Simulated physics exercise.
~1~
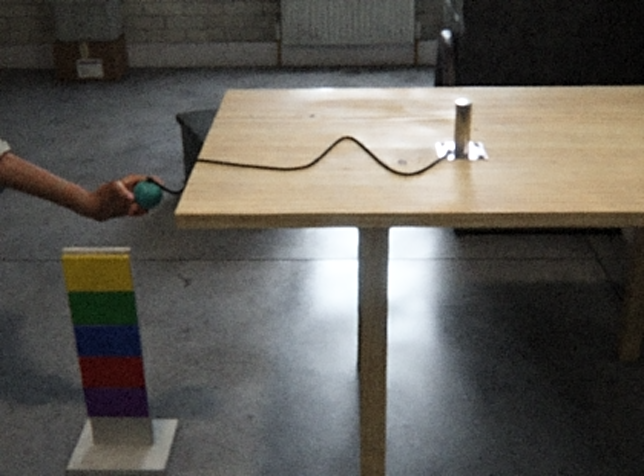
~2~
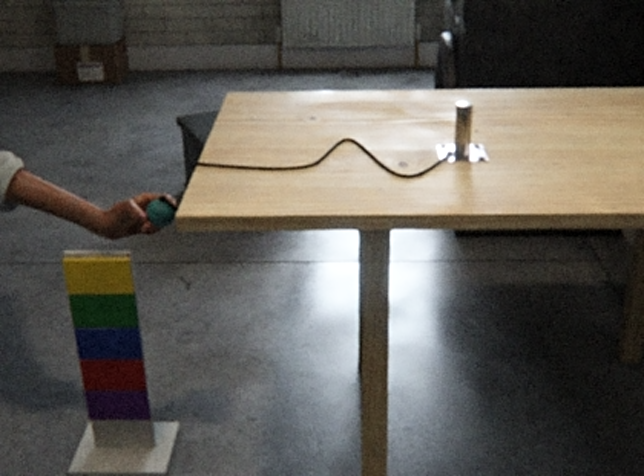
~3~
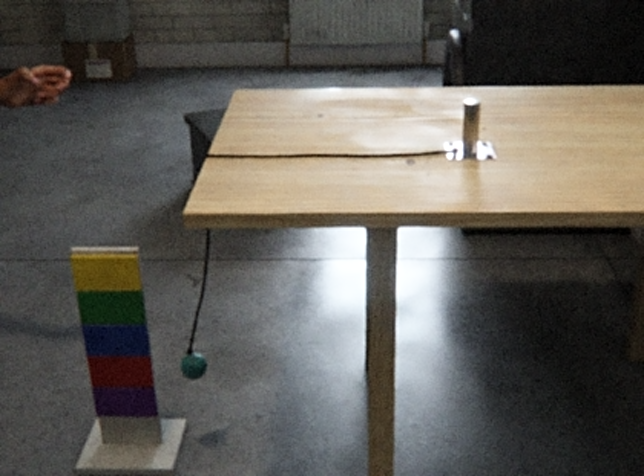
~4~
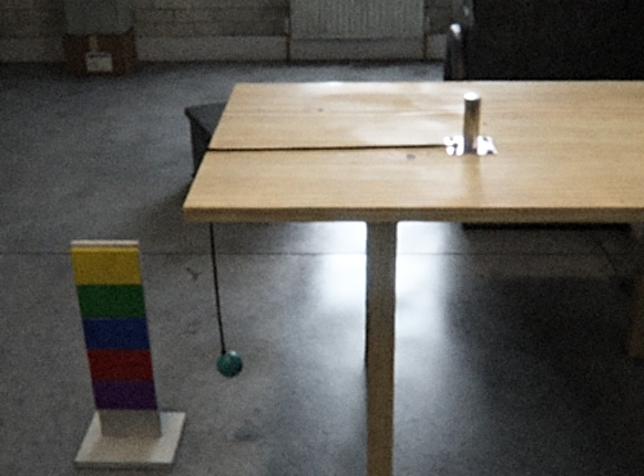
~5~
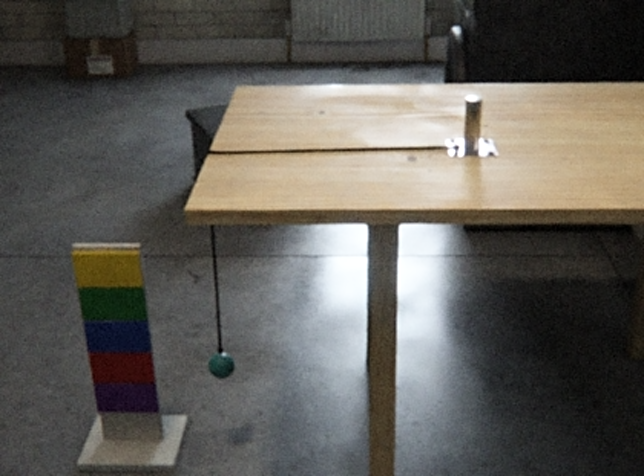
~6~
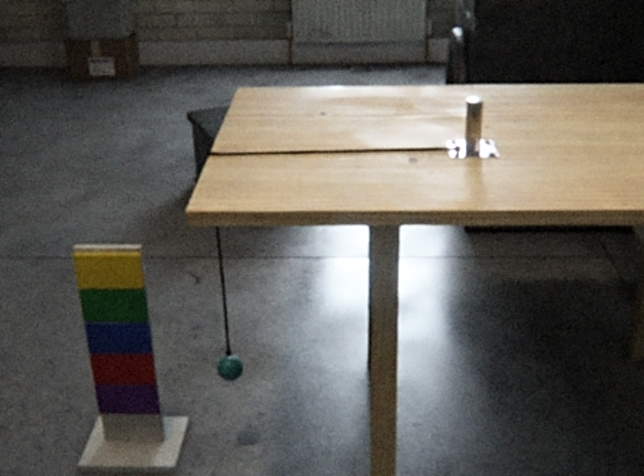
Turquoise ball on a dark cord dropping from a hand at a table's edge, swaying slightly, hanging level with the red band.
